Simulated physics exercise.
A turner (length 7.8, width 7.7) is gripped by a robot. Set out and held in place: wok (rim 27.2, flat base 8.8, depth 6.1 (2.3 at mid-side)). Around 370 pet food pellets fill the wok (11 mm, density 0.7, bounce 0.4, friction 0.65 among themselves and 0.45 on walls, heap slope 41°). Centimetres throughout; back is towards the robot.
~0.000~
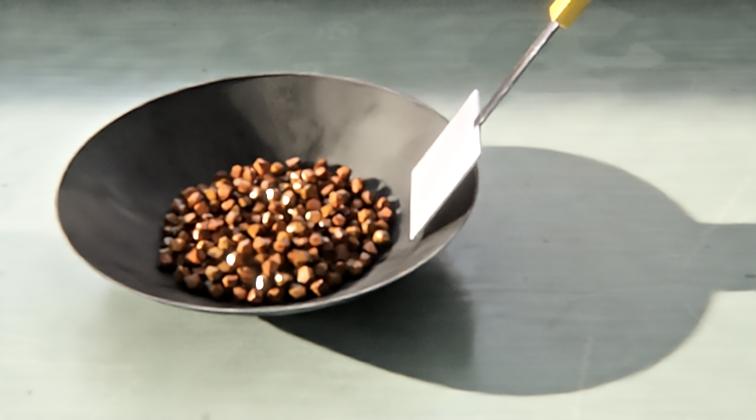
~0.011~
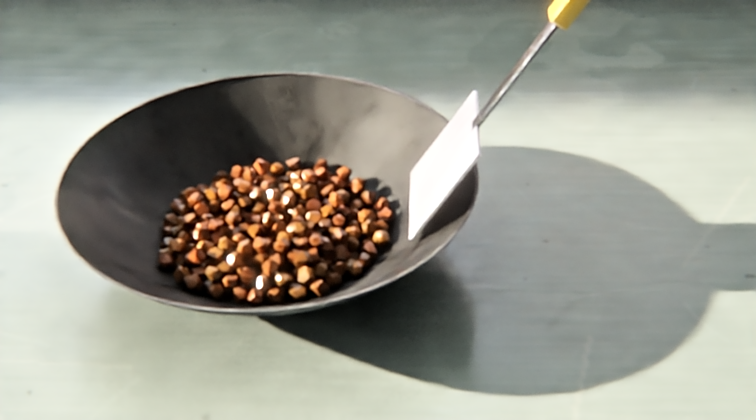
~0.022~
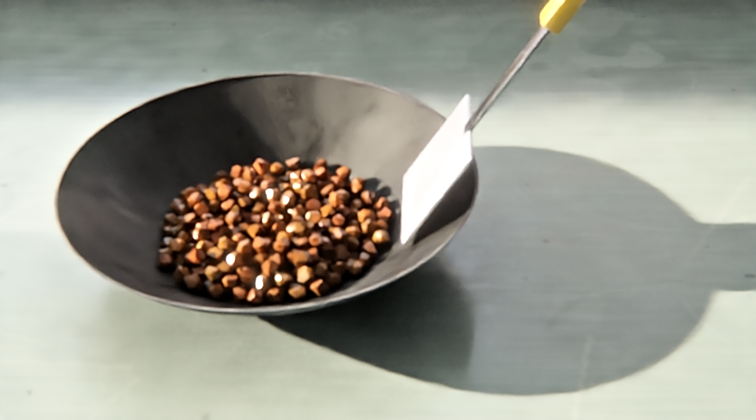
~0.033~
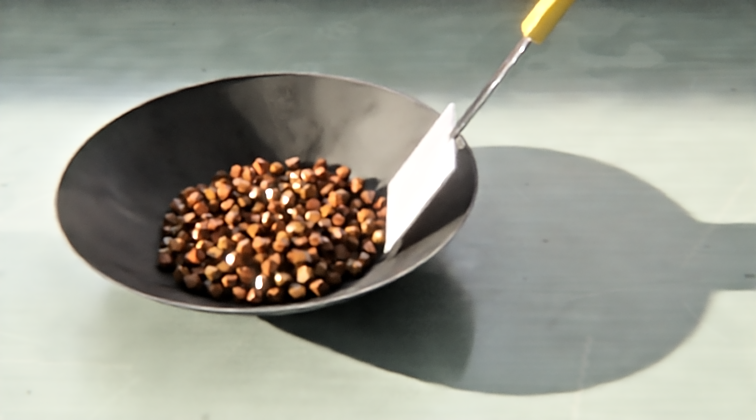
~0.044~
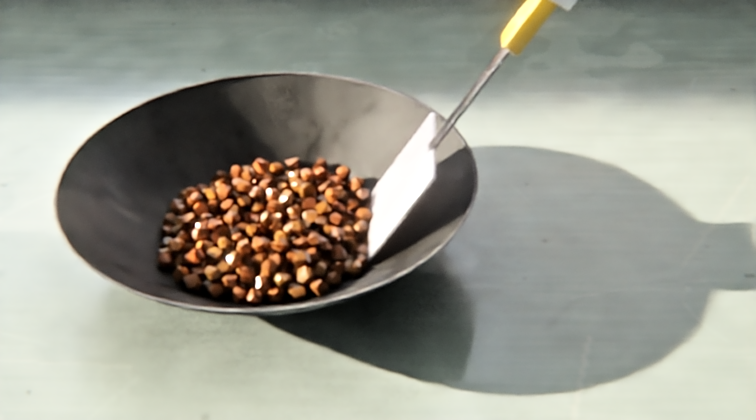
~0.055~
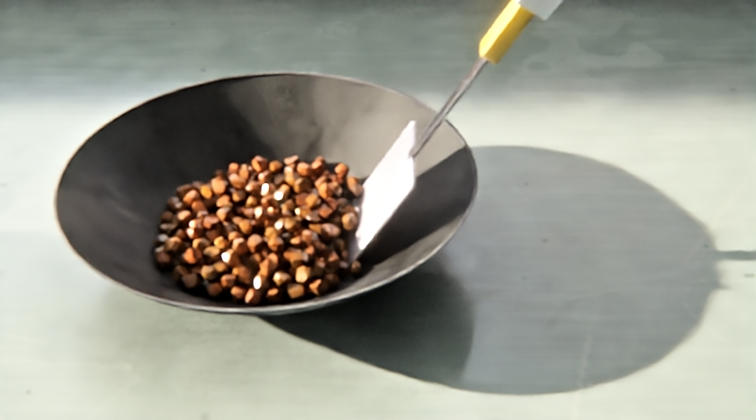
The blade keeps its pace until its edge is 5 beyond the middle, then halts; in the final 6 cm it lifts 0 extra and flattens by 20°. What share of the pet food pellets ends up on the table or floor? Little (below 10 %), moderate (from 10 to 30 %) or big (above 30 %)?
On the table or floor the share is moderate, from 10 to 30 %.
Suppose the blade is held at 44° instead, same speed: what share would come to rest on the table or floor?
In that case some 15 per cent.
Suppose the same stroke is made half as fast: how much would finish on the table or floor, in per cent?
It would be near 5 per cent.
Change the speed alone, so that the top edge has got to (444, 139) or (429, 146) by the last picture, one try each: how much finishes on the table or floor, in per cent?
Some 5 and 5 per cent.
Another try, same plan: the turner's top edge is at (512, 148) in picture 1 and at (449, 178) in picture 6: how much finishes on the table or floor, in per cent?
Some 20 per cent.
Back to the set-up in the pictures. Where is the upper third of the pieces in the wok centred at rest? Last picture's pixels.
Around (124, 189).
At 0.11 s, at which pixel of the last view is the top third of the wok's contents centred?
At about (178, 200).
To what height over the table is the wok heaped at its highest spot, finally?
About 7.5 cm.
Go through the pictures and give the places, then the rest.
In the first picture, turner top edge at (479, 121), sloping 57°; upper third of the load around (275, 220), from x 165 to 385, top at y 165; 370 in the wok.
In the second picture, turner top edge at (478, 122), sloping 57°; upper third of the load around (275, 220), from x 165 to 385, top at y 165.
In the third picture, turner top edge at (470, 126), sloping 57°; upper third of the load around (275, 220), from x 165 to 385, top at y 165.
In the fourth picture, turner top edge at (454, 135), sloping 57°; upper third of the load around (274, 220), from x 165 to 385, top at y 165.
In the fifth picture, turner top edge at (434, 144), sloping 57°; upper third of the load around (269, 220), from x 165 to 375, top at y 165.
In the sixth picture, turner top edge at (413, 153), sloping 57°; upper third of the load around (268, 215), from x 165 to 380, top at y 160; 370 in the wok.
By 0.08 s, sloping 57°, highest piece 5 above the table; 370 in the wok.
By 0.11 s, sloping 50°, highest piece 7 above the table; 370 in the wok.
By 0.32 s, sloping 37°, highest piece 10 above the table; 316 in the wok, 48 on the table or floor, 6 on the blade or in flight.
By 1.37 s, sloping 37°, highest piece 7 above the table; 314 in the wok, 56 on the table or floor.
Final count, 314 in the wok, 56 on the table or floor. That is 15 % on the table or floor.
